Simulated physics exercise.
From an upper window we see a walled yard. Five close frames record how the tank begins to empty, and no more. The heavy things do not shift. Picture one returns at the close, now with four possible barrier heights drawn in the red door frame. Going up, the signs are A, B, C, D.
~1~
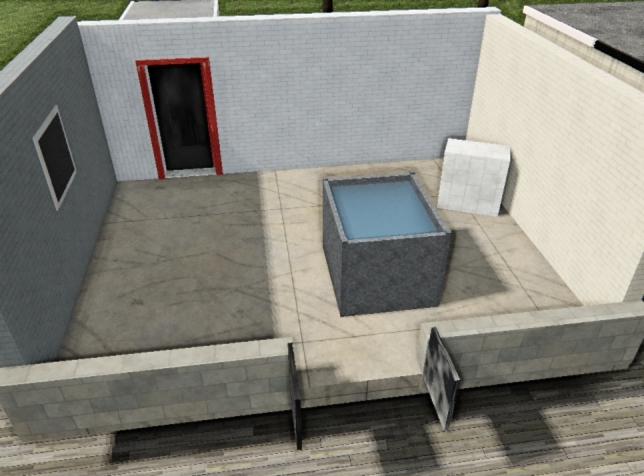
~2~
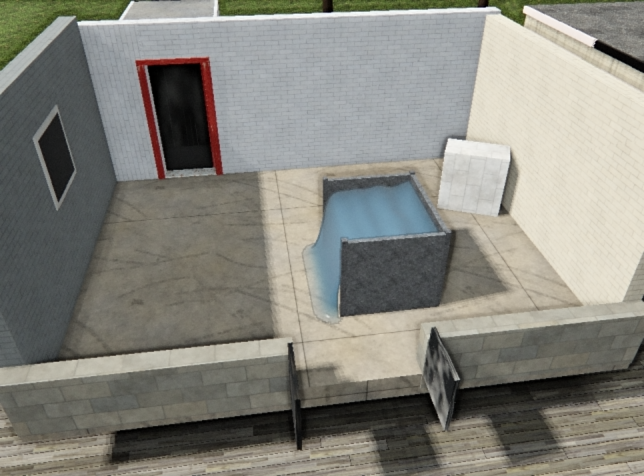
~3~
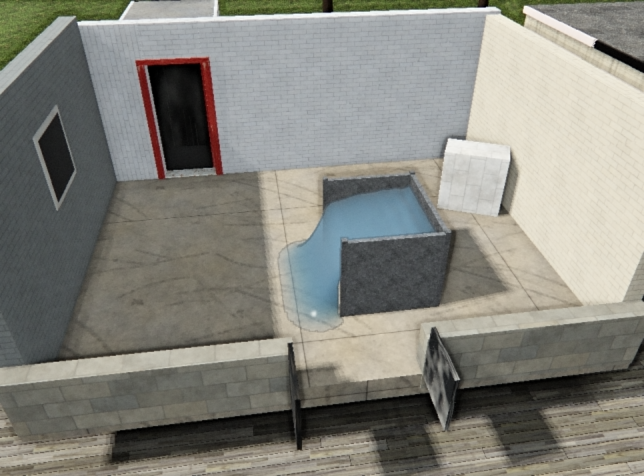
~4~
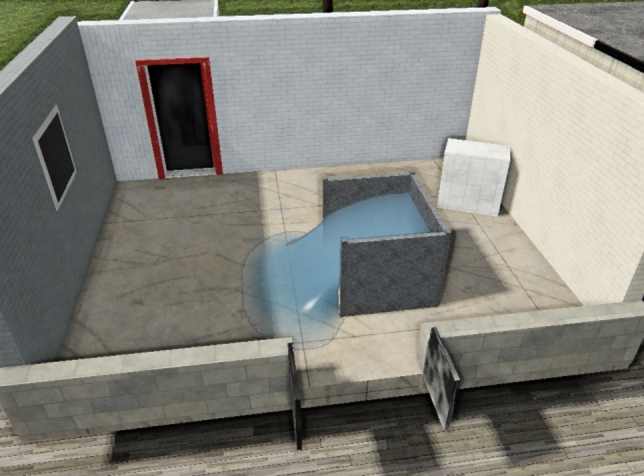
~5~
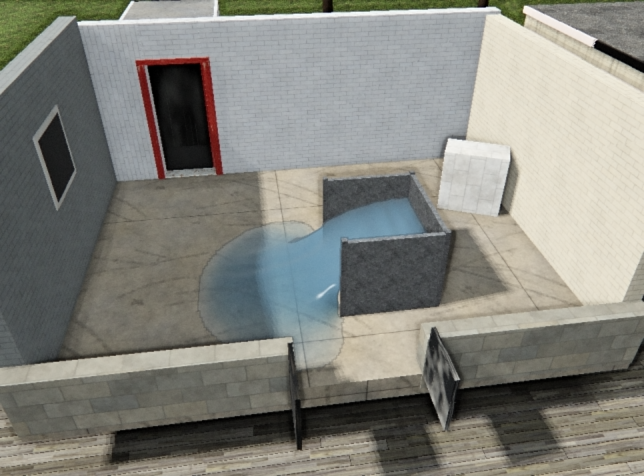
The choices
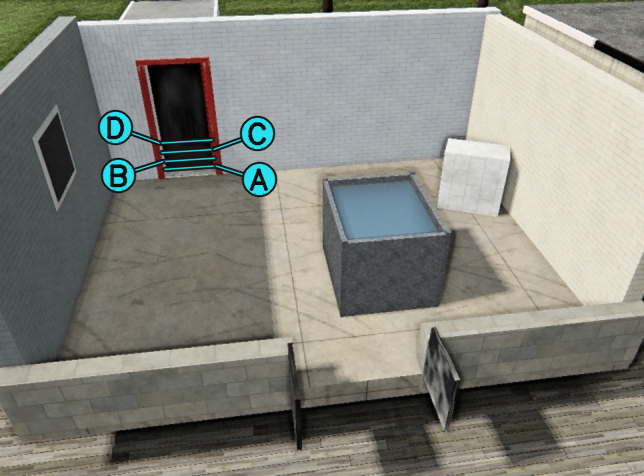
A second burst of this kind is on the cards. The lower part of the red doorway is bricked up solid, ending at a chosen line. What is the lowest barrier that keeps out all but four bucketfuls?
Choose A.
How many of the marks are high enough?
All of the four.
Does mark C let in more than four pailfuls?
No, not at all.
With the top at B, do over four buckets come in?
No.
On the marked copy, A at (190, 167); B at (189, 159); C at (187, 151); D at (186, 141); from the bottom up A, B, C, D.
If A is chosen, a splash gets over, under a bucket.
If B is chosen, nothing gets over.
If C is chosen, nothing gets over.
If D is chosen, nothing gets over.
